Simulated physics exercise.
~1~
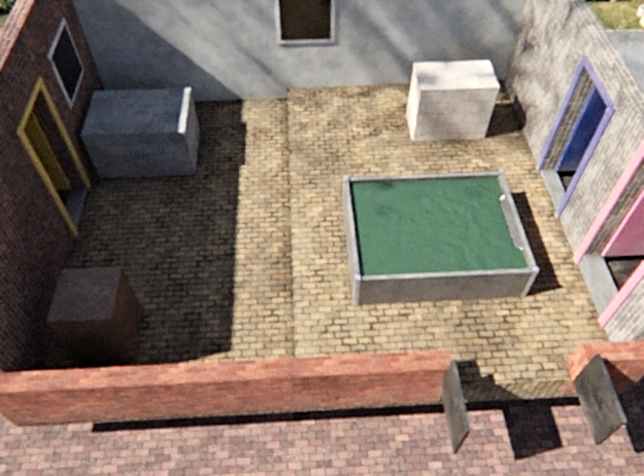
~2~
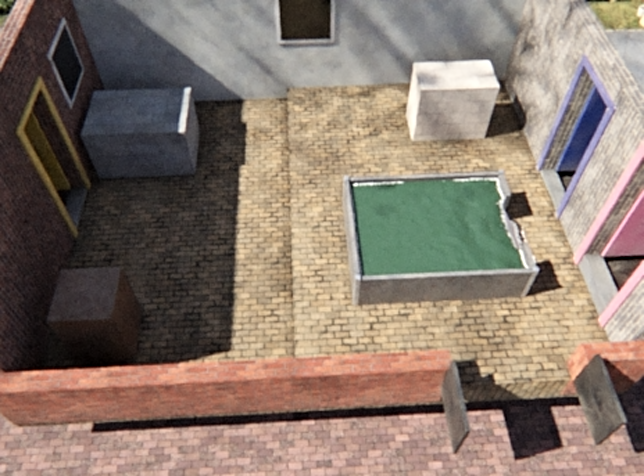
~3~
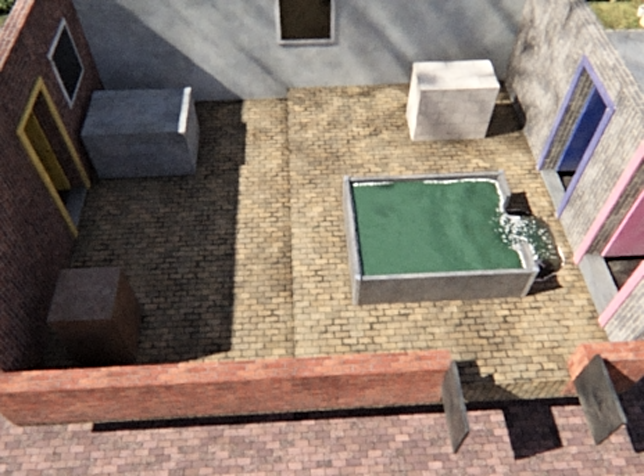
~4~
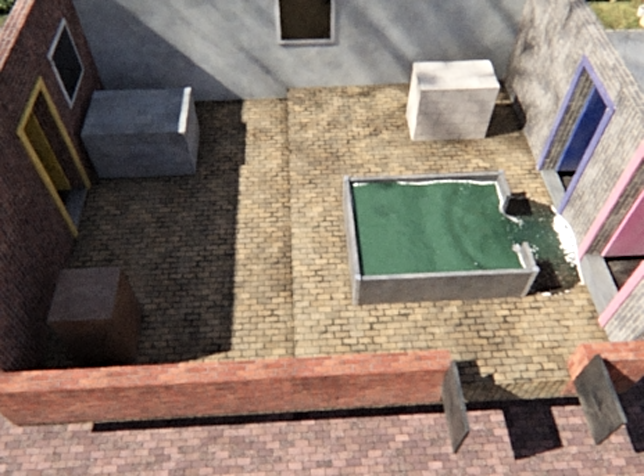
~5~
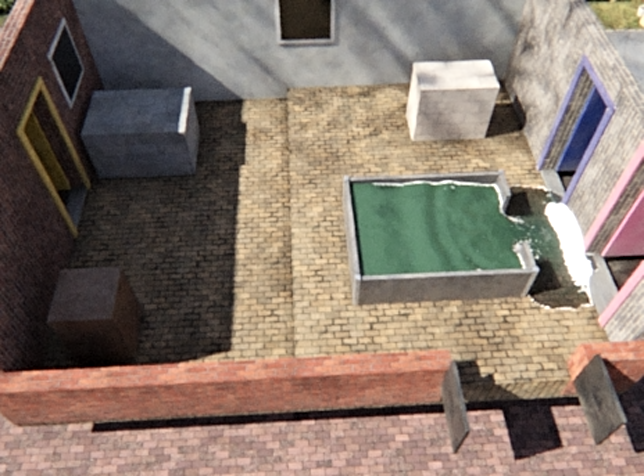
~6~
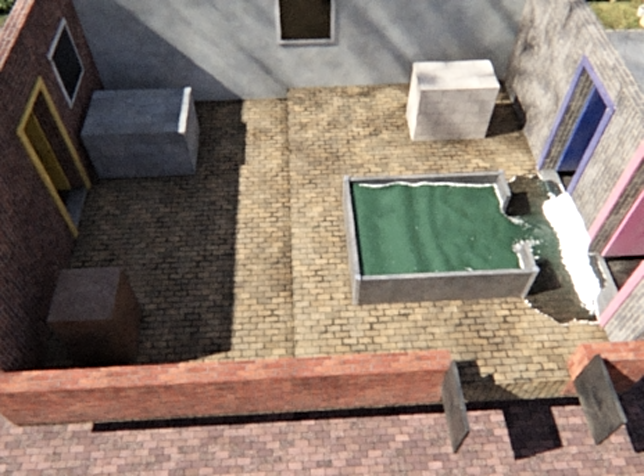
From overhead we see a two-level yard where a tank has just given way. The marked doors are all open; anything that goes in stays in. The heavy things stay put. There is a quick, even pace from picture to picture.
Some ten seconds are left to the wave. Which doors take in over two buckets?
As I see it, the blue door will get more than two buckets. The yellow door will get two buckets at most. The pink door will get two buckets at most.
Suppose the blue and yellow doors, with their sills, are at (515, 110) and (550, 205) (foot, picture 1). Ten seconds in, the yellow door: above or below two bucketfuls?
As it turns out, the yellow door spills past.
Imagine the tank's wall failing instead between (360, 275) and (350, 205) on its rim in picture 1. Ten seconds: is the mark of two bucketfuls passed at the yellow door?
Note: Yellow door crosses the line.
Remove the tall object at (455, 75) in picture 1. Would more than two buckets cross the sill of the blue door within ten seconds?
My answer: The blue one overshoots.
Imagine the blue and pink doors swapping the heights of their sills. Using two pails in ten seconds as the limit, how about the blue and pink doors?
As I see it, blue remains within bounds and pink exceeds the threshold.
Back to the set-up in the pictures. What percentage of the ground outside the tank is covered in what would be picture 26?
About 30 per cent.
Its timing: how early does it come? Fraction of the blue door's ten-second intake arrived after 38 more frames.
Share at that point: Roughly 90 %.
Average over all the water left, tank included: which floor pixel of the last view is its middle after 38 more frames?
The balance point is around (422, 222).
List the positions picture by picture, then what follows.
The first frame shows still water in the water tank at (434, 225).
In the second frame, the front is at a hidden place, out from the gap at (506, 238).
In the third frame, the front is at (554, 267), out from the gap at (506, 239).
In the fourth frame, the front is at (552, 209), out from the gap at (506, 239).
In the fifth frame, water pours out at (506, 238) and has run to (545, 192).
In the sixth frame, the front is at (540, 179), out from the gap at (507, 238).
A moment on, water covers 10 % of the floor; the blue door under two buckets in, the yellow door not reached, the pink door under two buckets in.
Next, water covers 20 % of the floor; the blue door over two buckets in, the yellow door not reached, the pink door under two buckets in.
Then, water covers 30 % of the floor; the blue door far over two buckets in, the yellow door not reached, the pink door under two buckets in.
Later, water covers 65 % of the floor; the blue door far over two buckets in, the yellow door not reached, the pink door under two buckets in.
In the end, water covers 90 % of the floor; the blue door far over two buckets in, the yellow door wet at the sill, nothing in, the pink door under two buckets in.
